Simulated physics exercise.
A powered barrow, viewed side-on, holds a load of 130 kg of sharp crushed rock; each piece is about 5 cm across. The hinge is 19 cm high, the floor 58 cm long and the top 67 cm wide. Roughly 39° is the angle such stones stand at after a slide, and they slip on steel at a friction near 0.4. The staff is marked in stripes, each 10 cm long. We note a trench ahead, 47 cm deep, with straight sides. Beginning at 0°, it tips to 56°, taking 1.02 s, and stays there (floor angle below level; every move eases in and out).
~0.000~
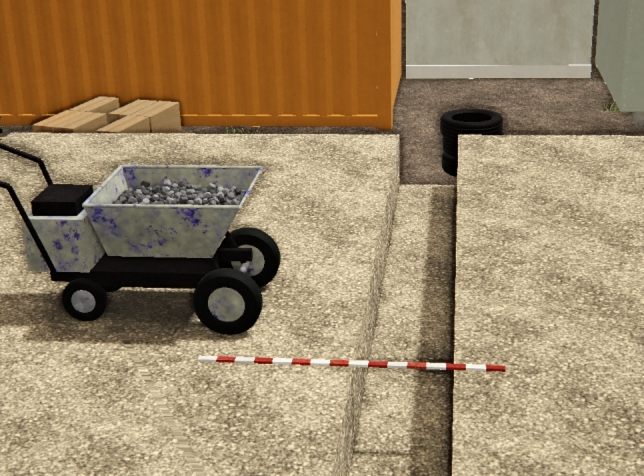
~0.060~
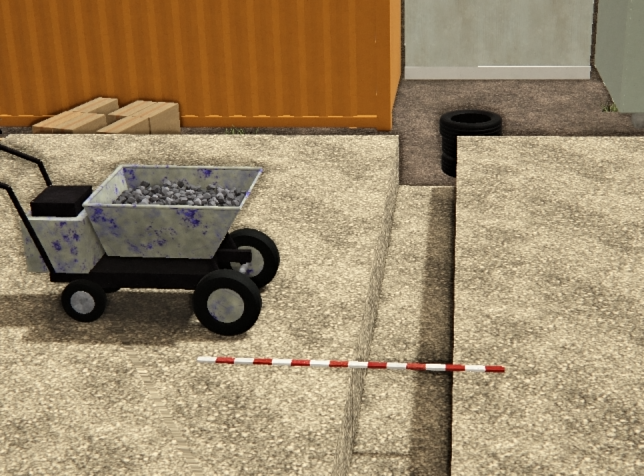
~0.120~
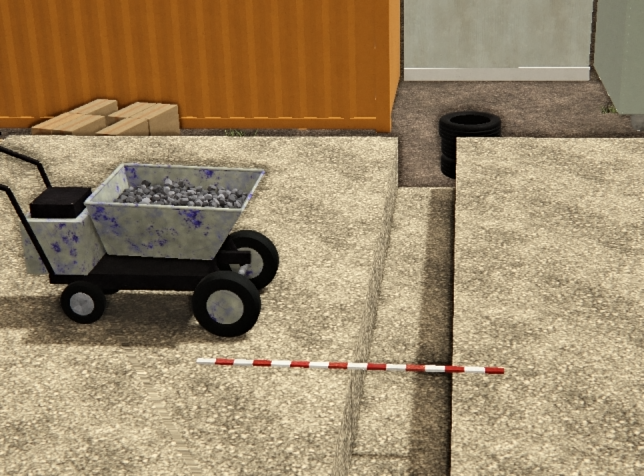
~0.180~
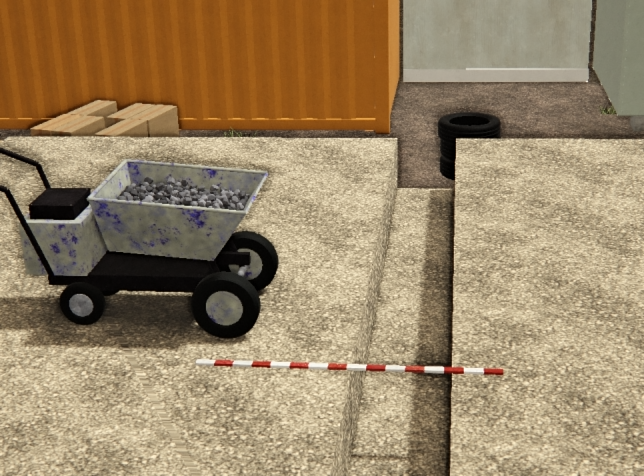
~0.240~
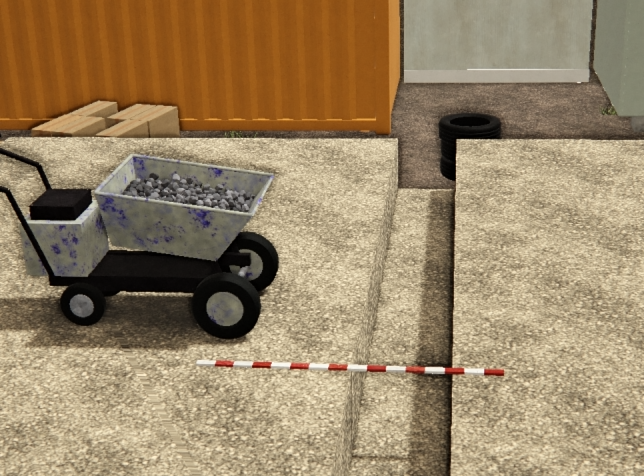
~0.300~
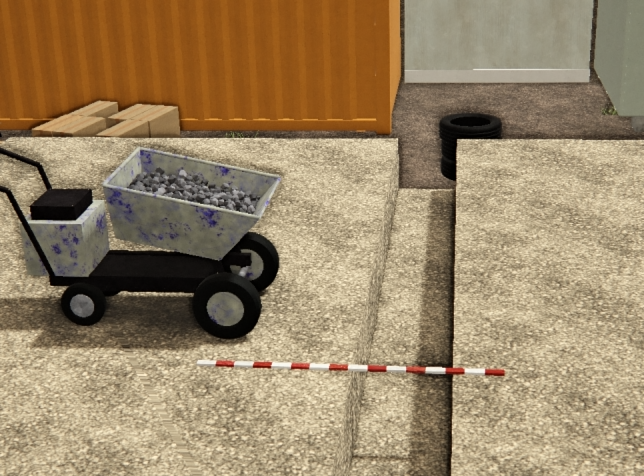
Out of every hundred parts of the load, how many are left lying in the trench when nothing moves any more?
Around 9 in every hundred.
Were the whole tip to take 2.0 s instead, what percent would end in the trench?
In that case some 0 per cent.
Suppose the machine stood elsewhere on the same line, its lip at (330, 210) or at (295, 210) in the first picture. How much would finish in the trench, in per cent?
First place roughly 10%, second roughly 10%.
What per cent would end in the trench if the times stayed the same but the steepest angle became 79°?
Then about 85 per cent.
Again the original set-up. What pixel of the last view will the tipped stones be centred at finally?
Near (396, 388).
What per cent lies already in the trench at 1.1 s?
Around 0 per cent of it.
After 0.8 s the floor is at 47°; 100 % in the tray; the foremost stones are at (297, 242).
After 1.1 s the floor is at 56°; 99 % in the tray, 1 % short of the trench; the foremost stones are at (341, 258).
After 1.5 s the floor is at 56°; 90 % in the tray, 5 % short of the trench, 5 % in the trench; the foremost stones are at (412, 381).
After 3.4 s the floor is at 56°; 86 % in the tray, 5 % short of the trench, 9 % in the trench; the foremost stones are at (448, 393).
